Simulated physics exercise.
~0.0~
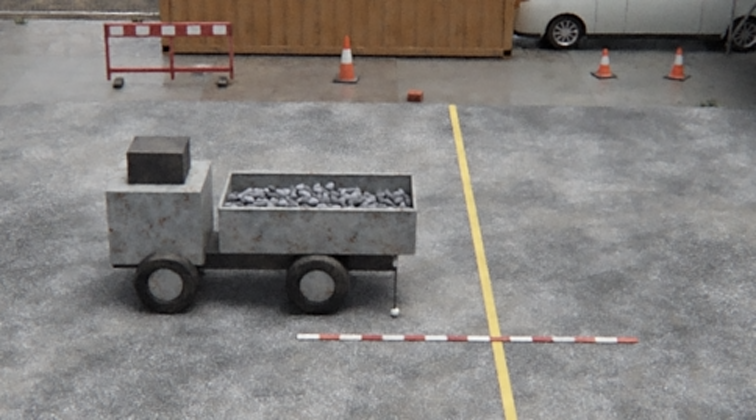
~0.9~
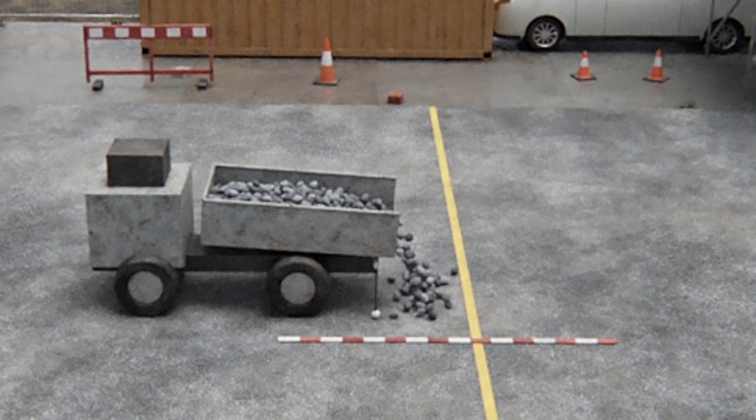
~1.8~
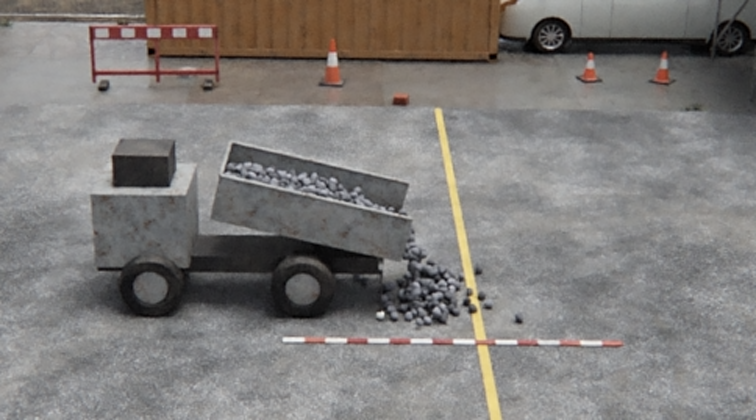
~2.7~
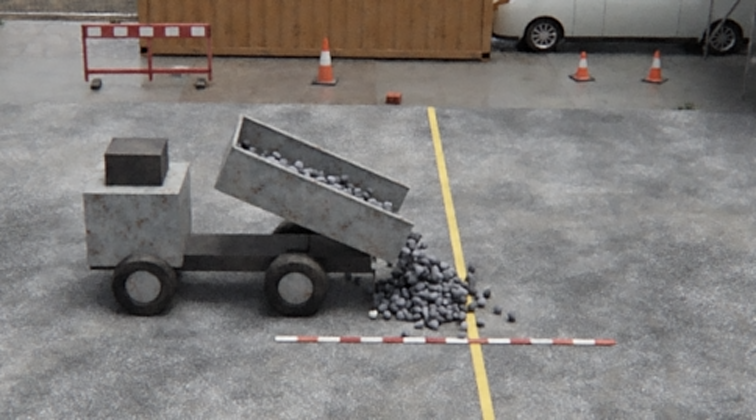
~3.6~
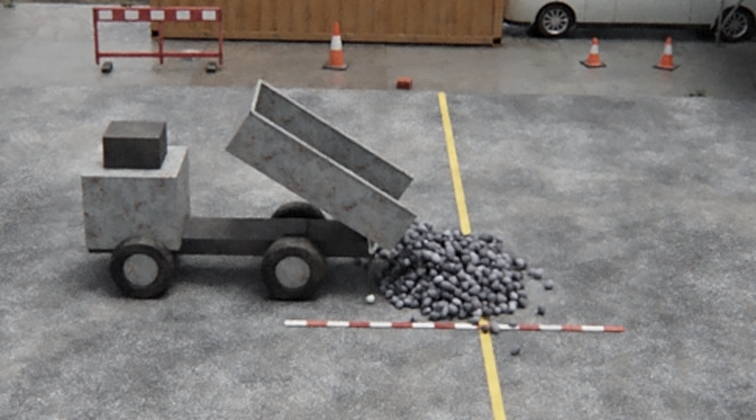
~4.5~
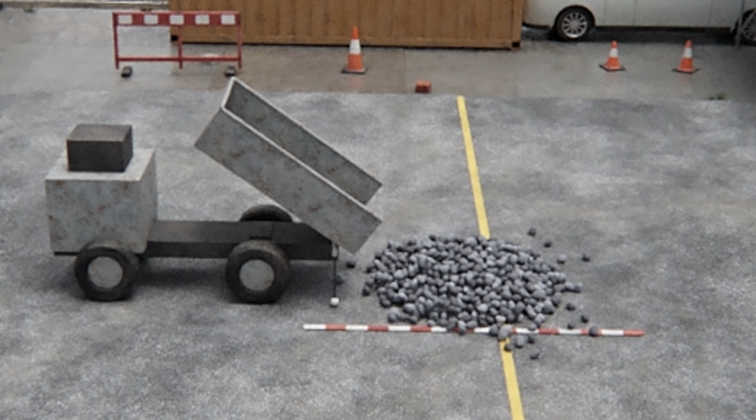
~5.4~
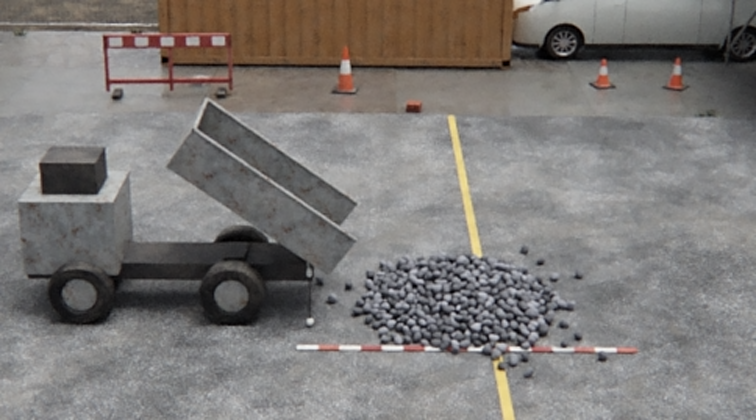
At first, a small grey truck with a black block on its cab stands on flat ground, its level bed full of dark grey stones, left of a yellow line. The front of the bed starts to rise, and stones spill off the right end into a small heap. As the bed tilts more steeply, the heap grows and spreads over the line and a red and white striped staff. The emptied truck then rolls left, its bed still raised. It ends clear of a low, wide pile, mostly left of the line, with a smaller part beyond it.
